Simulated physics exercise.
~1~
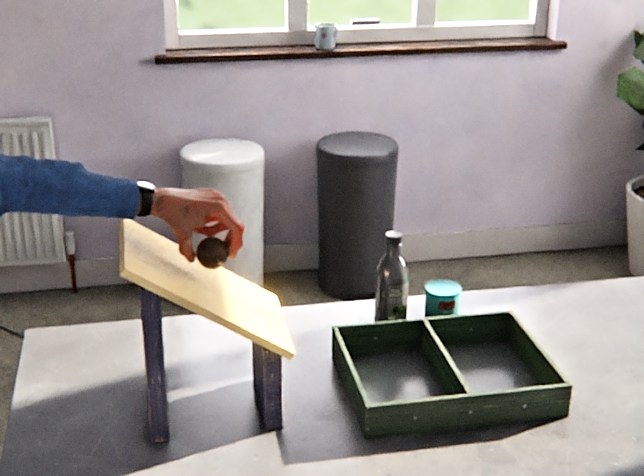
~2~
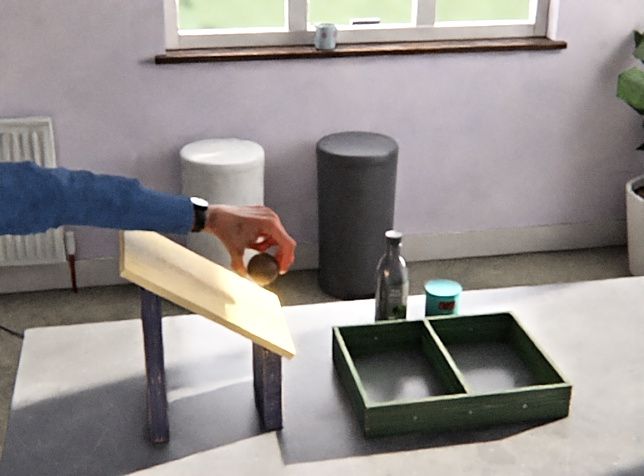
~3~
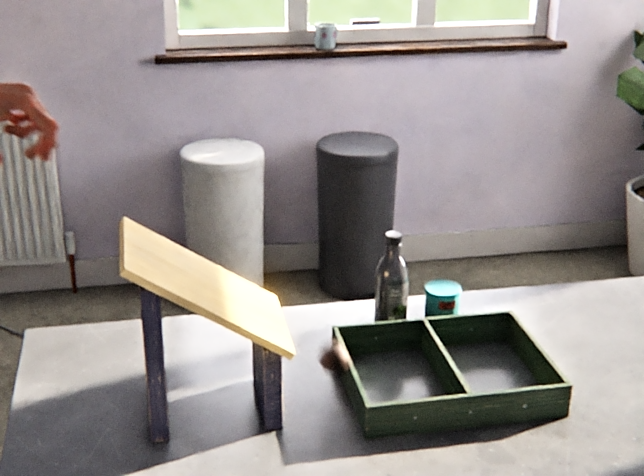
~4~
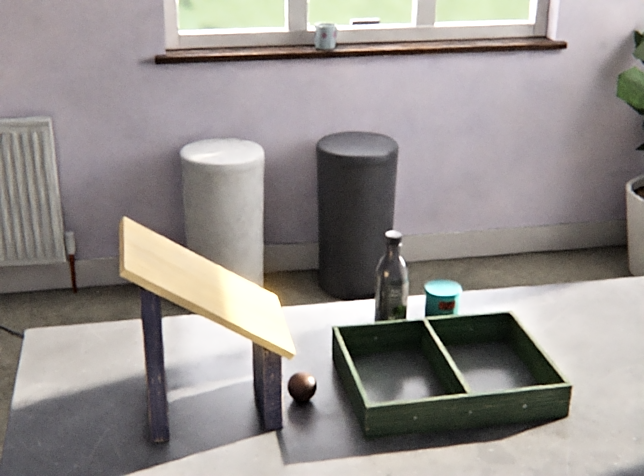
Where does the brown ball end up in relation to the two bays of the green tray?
It ends up in neither bay. The ball is last seen outside the tray, in the gap between it and the sloping board.
